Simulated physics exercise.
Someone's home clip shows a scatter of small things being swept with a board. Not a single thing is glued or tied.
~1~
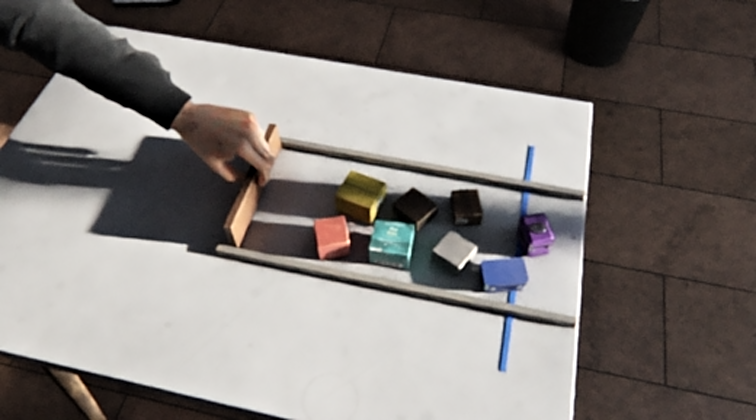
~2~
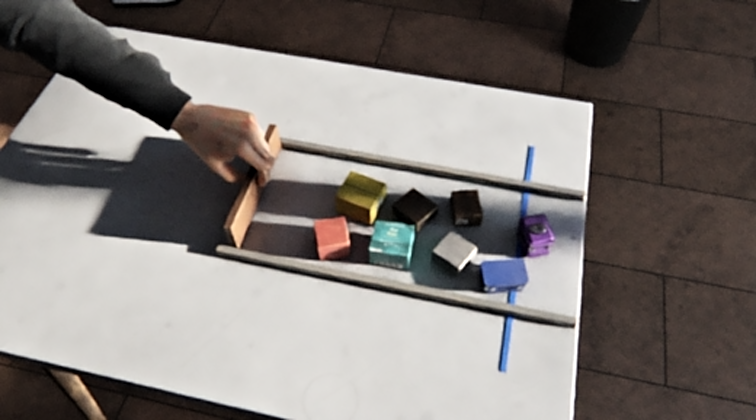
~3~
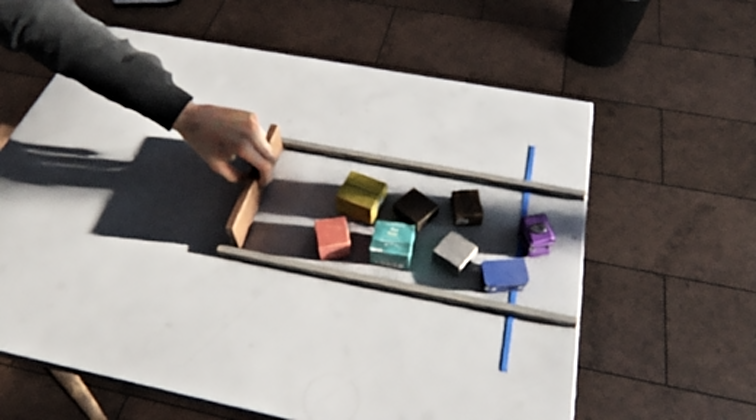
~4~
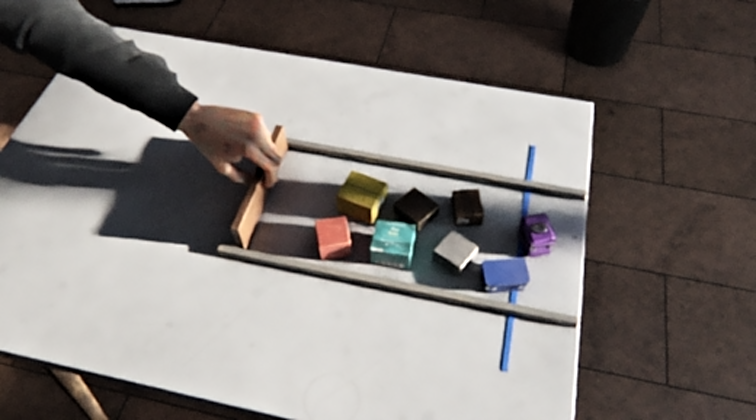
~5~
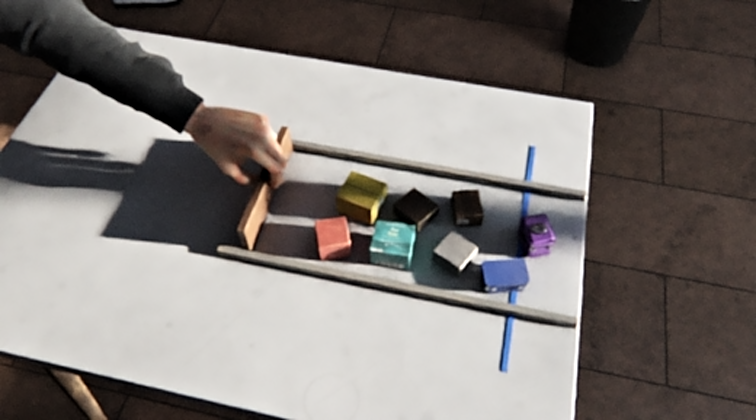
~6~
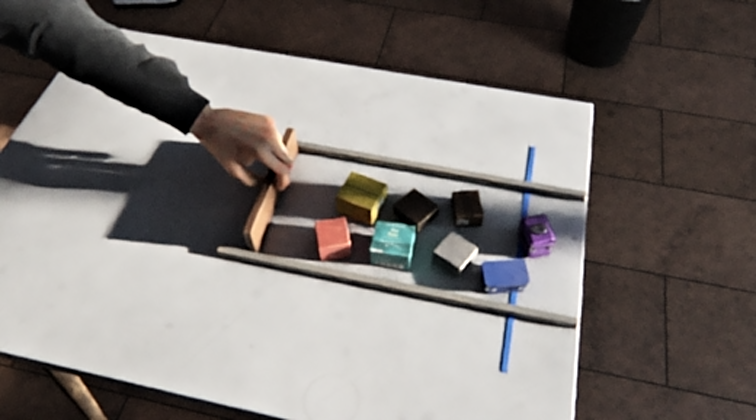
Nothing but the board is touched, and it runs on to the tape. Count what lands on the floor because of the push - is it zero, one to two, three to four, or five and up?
Three, maybe four go.
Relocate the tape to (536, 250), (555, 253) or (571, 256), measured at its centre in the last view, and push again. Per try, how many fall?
The counts come to 6, then 6, then 8.
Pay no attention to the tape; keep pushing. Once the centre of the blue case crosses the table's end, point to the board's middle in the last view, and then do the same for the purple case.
Around (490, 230) first and around (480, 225) second.
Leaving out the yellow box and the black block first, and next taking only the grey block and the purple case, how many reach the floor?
Counts - first: 1, second: 2.
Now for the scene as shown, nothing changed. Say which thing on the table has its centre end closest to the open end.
It's the black block that is foremost.
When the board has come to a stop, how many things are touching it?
The number is 2.
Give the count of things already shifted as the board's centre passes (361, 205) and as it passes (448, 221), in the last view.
Counts: 4 and 8.
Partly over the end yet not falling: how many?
Things overhanging at the end: 2.
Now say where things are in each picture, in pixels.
In the first picture, purple case (535, 236); blue case (503, 276); brown box (466, 207); board (255, 184); tape (519, 246).
In the second picture, blue case (503, 276); black block (415, 210).
In the third picture, brown box (467, 208); turquoise box (392, 245).
In the fourth picture, purple case (536, 236); yellow box (362, 197).
In the fifth picture, blue case (504, 276); red block (333, 239).
In the sixth picture, purple case (536, 237); blue case (504, 277); brown box (467, 209); board (273, 188); tape (520, 246).
A little later, none off yet; purple case at rest near (536, 237); blue case at rest near (504, 277); brown box at rest near (467, 209).
Next, none off yet; purple case at rest near (536, 237); blue case shifted about its own width near (534, 283); brown box shifted about its own width near (511, 210).
Later still, none off yet; purple case shifted about its own width near (590, 236); blue case shifted well along near (575, 297); brown box shifted well along near (576, 211).
When it is over, the number that fall off is three or four; down, grey block, brown box, blue case and purple case.
